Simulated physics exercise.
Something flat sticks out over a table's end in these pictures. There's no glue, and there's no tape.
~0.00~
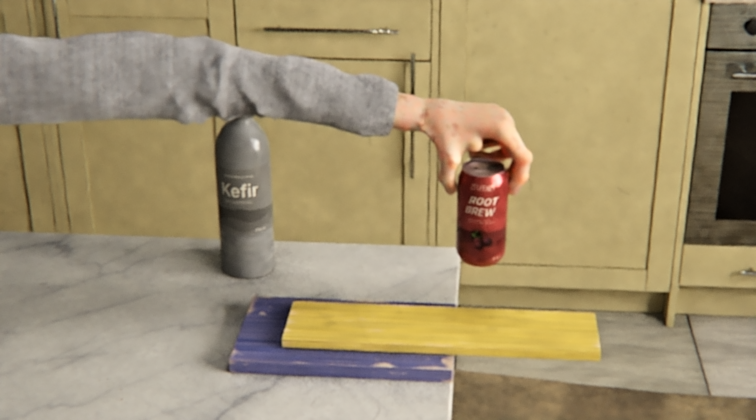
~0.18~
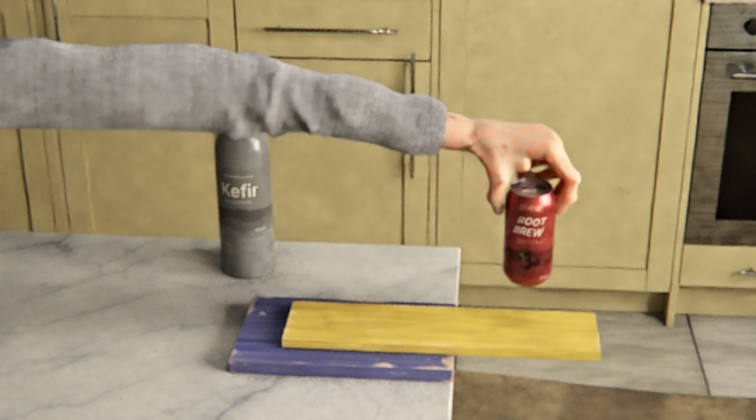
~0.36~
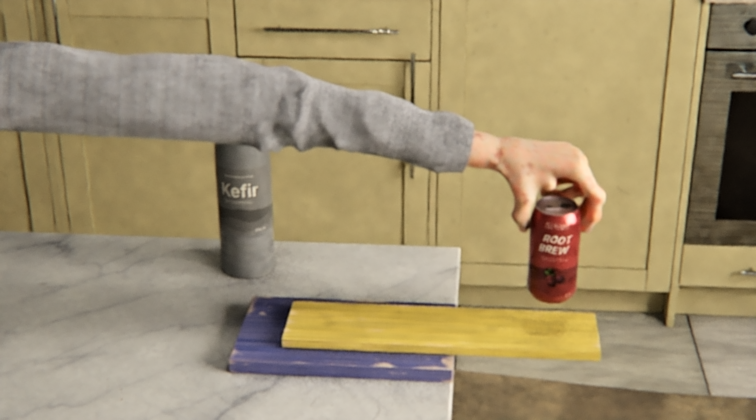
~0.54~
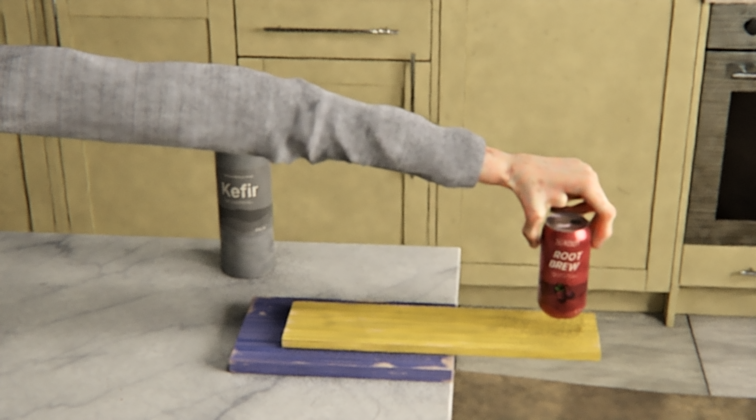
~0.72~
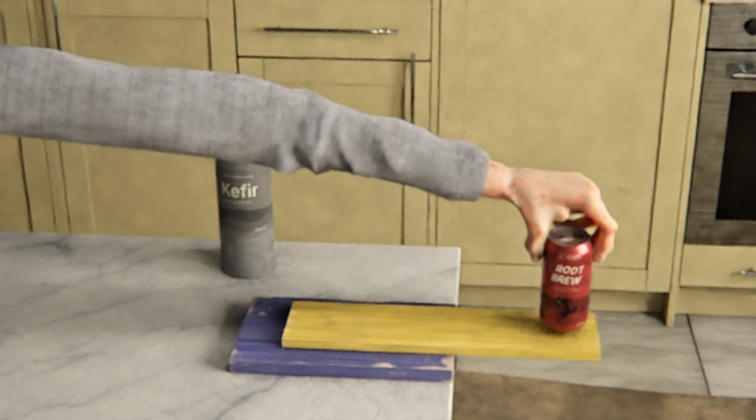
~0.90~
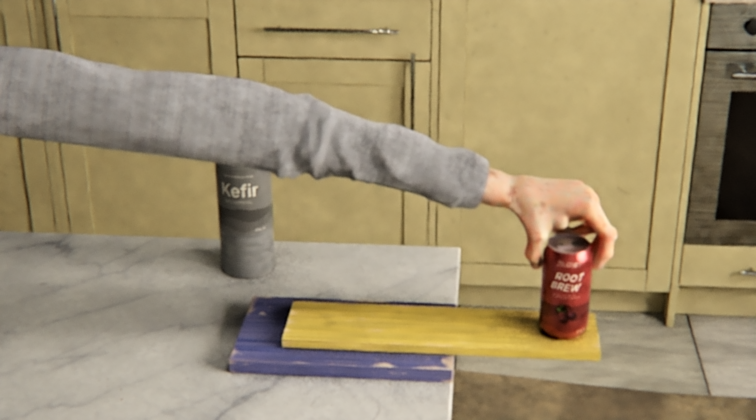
In a kitchen, a grey-sleeved arm moves a red can right and lowers it onto a yellow board's right end, still gripping it.
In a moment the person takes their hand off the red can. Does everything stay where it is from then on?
Plummets.
By 1.30 s, red can now down on the floor or falling; yellow board tilted by 72°.
By 1.40 s, yellow board now down on the floor or falling.
By 1.60 s, things are still on the move.
By 1.70 s, as before.
When it is over (2.0 s), down on the floor or falling, red can and yellow board; the other 2 as before. The board tips off the edge.
